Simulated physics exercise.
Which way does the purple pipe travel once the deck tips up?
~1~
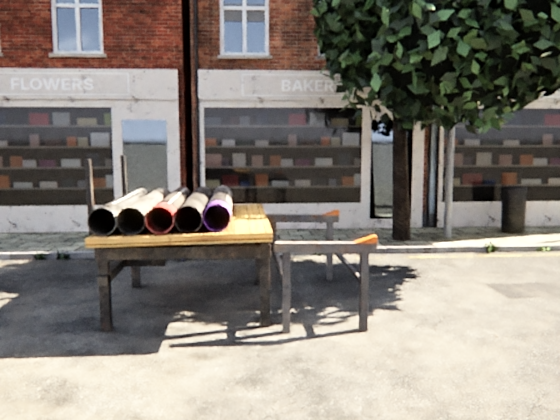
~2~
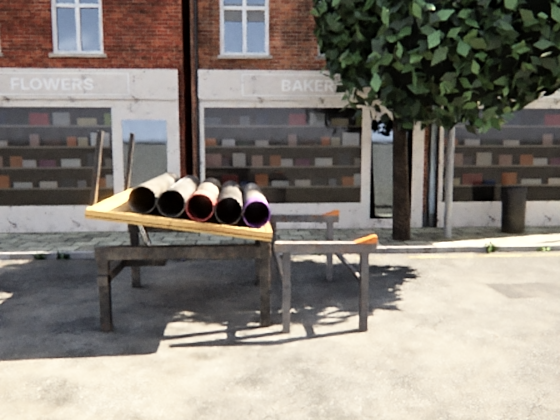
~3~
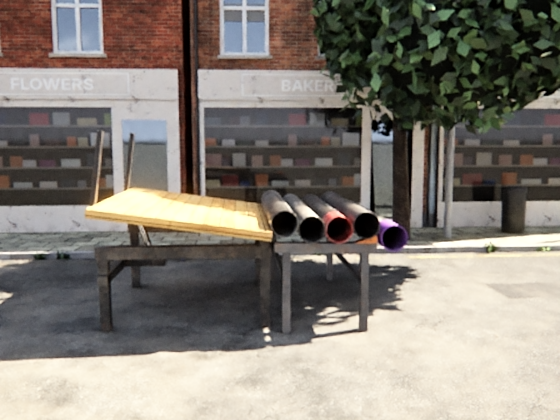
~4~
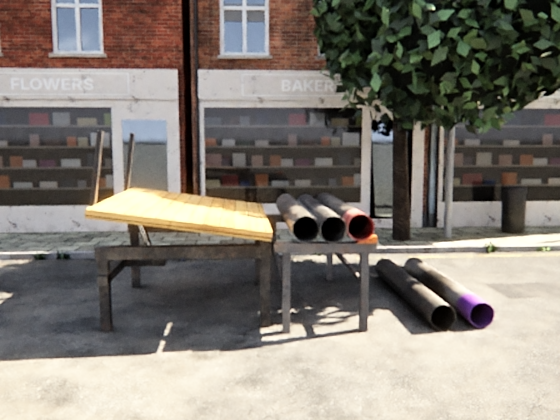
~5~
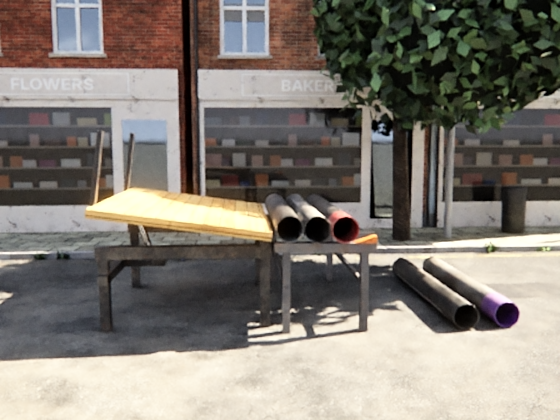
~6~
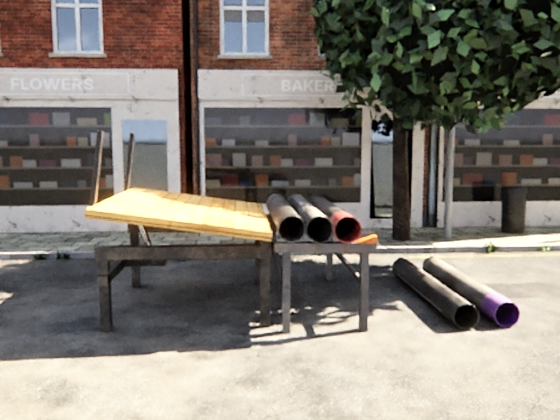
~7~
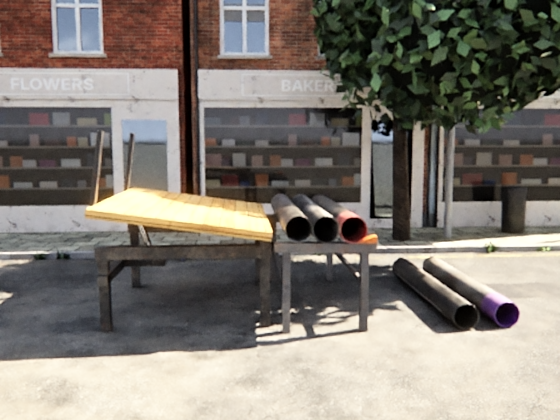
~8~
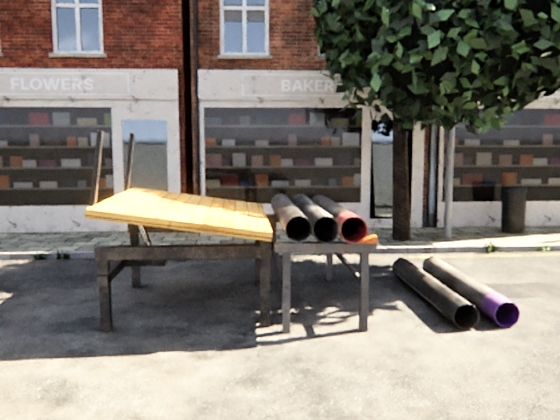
The purple pipe travels to the right, rolling off the deck, across the rack and down to the ground.
On a street, a deck tilts, five pipes roll right, and two end up on the ground.
